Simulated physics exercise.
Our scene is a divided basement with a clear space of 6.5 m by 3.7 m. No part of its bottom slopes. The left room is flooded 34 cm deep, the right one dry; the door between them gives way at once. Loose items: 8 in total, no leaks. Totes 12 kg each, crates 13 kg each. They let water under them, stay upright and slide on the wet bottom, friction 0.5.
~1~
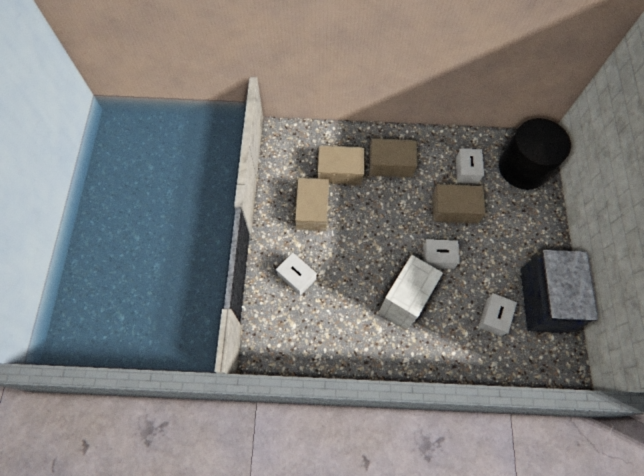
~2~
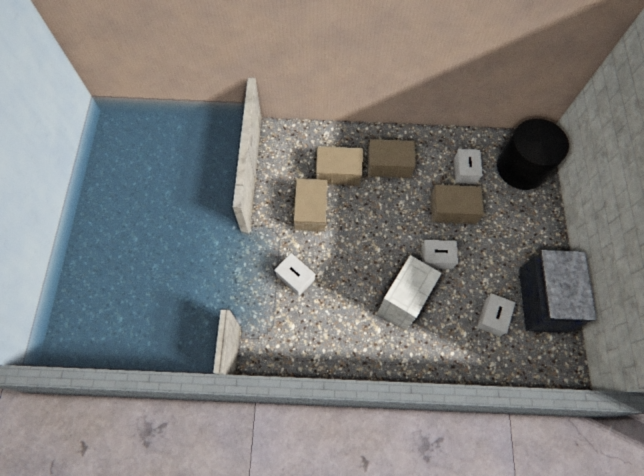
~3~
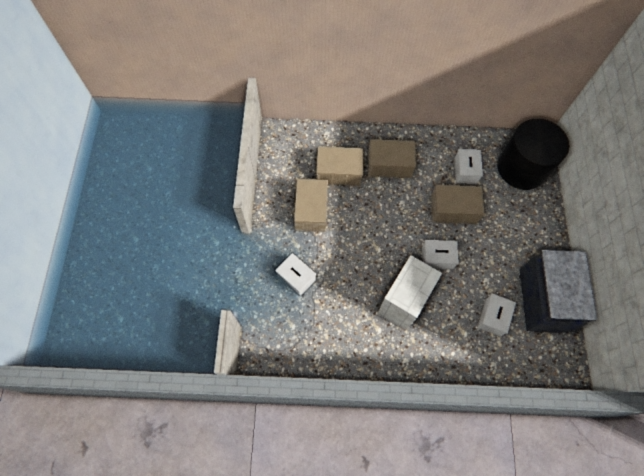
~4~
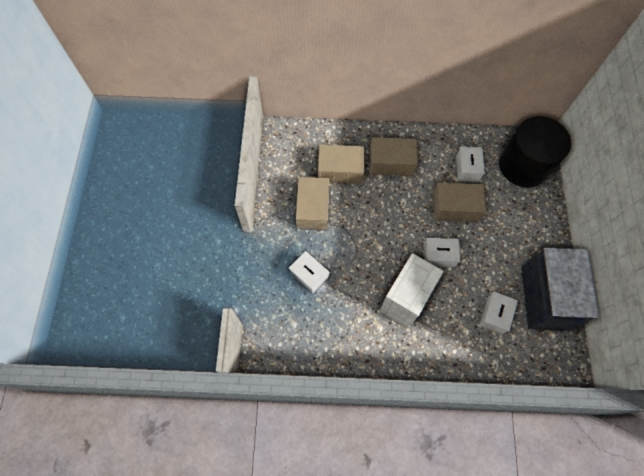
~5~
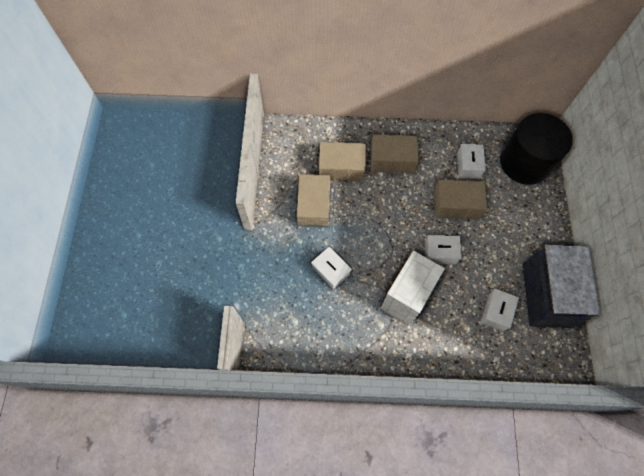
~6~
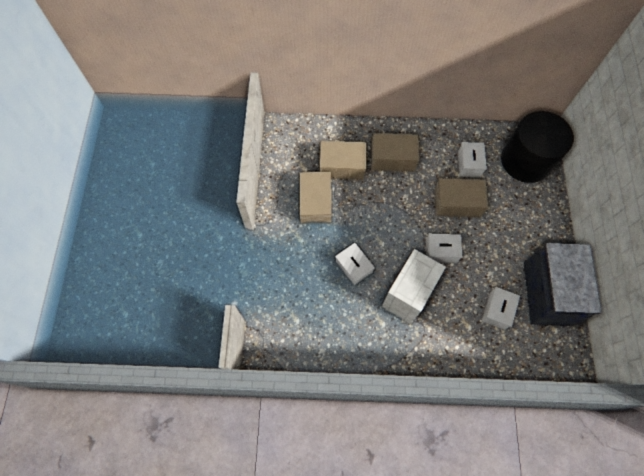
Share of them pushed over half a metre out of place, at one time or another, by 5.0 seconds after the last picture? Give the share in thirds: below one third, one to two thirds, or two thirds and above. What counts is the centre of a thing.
The share lands in the middle band.
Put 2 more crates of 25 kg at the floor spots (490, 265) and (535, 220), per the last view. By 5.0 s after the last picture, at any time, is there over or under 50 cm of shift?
Result, in sequence: Not exceeded; not exceeded.
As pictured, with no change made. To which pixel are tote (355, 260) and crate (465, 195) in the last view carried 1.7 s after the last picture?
Approx. (476, 196); approx. (517, 181).
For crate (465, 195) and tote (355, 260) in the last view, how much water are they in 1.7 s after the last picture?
About 3 and 5 cm.
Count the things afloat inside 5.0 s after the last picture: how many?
Total: 6.
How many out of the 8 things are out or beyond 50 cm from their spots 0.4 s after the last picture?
That would be 1.
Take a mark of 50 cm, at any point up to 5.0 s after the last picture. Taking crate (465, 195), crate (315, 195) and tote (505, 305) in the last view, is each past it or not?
In turn: More, less, more.
Then, 0.4 s after the last picture 1 of 8 are over 50 cm from their spots; 0 afloat.
Then, 1.7 s after the last picture 2 of 8 are over 50 cm from their spots; 0 afloat.
Then, 3.2 s after the last picture 4 of 8 are over 50 cm from their spots; 1 afloat.
Then, 5.0 s after the last picture 4 of 8 are over 50 cm from their spots, and 5 have been at some point; 6 afloat.
